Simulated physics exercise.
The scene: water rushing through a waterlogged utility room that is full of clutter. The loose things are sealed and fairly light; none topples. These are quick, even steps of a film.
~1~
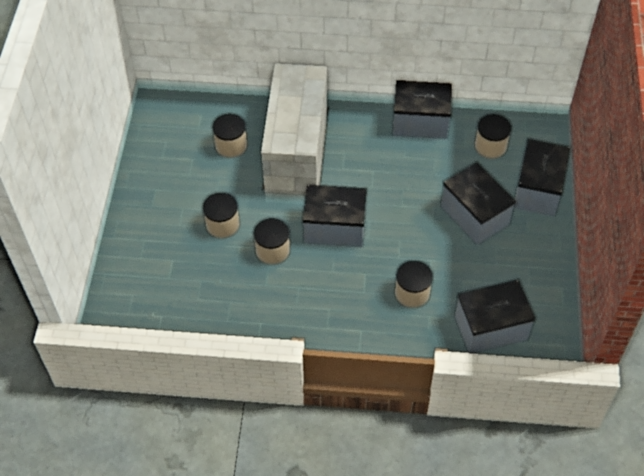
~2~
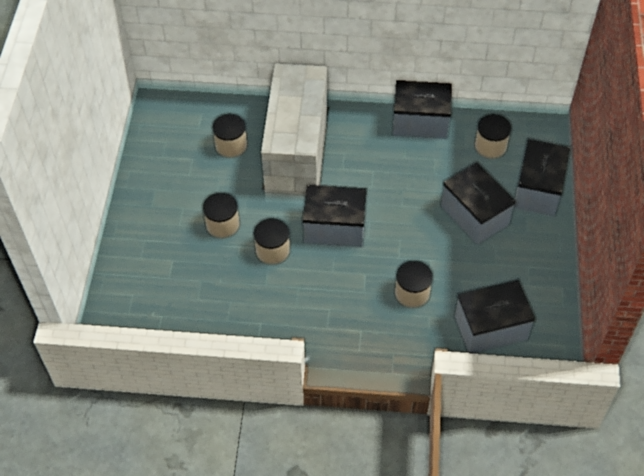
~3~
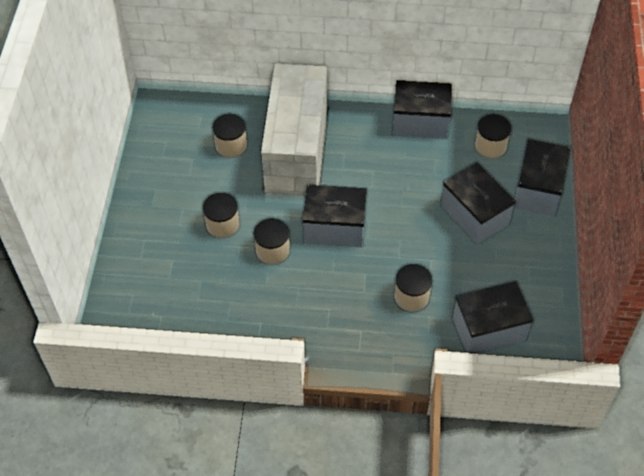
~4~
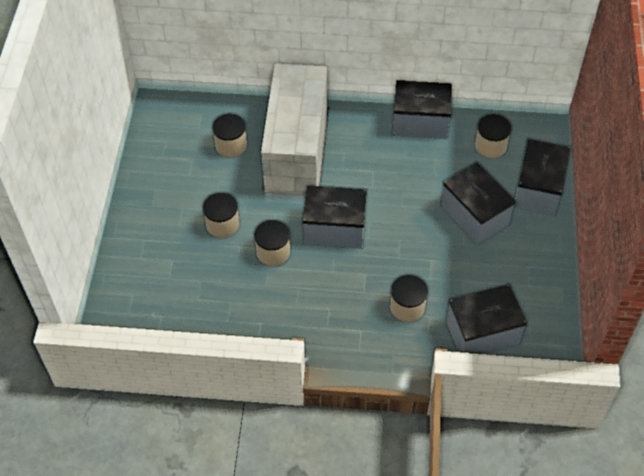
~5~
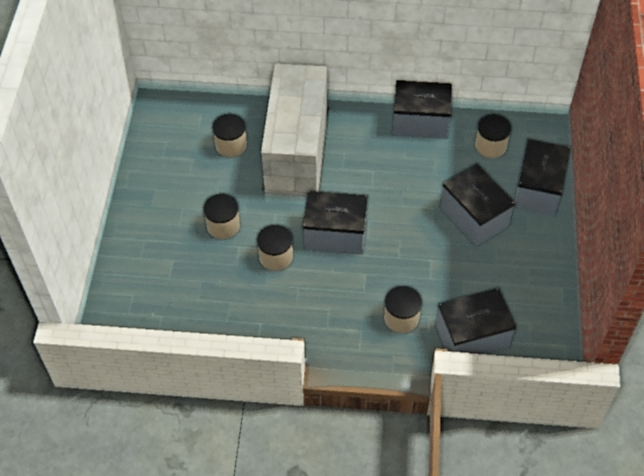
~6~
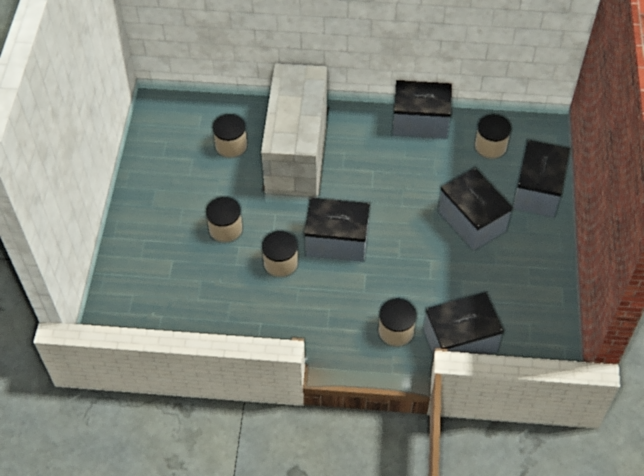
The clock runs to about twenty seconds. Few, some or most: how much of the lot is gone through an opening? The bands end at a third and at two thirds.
It is between one and two thirds.
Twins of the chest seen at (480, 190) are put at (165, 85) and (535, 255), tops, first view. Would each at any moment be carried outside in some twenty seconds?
As listed: No, washed out.
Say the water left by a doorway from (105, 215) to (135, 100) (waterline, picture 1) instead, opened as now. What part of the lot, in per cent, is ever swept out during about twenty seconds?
About 50 per cent.
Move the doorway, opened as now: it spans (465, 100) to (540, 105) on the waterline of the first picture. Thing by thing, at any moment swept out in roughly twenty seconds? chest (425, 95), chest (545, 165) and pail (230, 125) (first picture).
In that order: Carried outside, out, kept in.
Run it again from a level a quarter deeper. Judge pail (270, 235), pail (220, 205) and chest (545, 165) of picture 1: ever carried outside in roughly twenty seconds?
As listed: Washed out, through, inside.
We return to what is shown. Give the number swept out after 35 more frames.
It comes to 6.
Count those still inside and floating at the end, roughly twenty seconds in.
The number is 4.
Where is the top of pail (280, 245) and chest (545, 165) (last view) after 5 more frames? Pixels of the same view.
Around (295, 276) and (544, 192).
A moment on, 1 of 10 are out; 9 afloat.
Next, 4 of 10 are out; 6 afloat.
Later, 6 of 10 are out; 4 afloat.
In the end, 6 of 10 are out; 4 afloat.
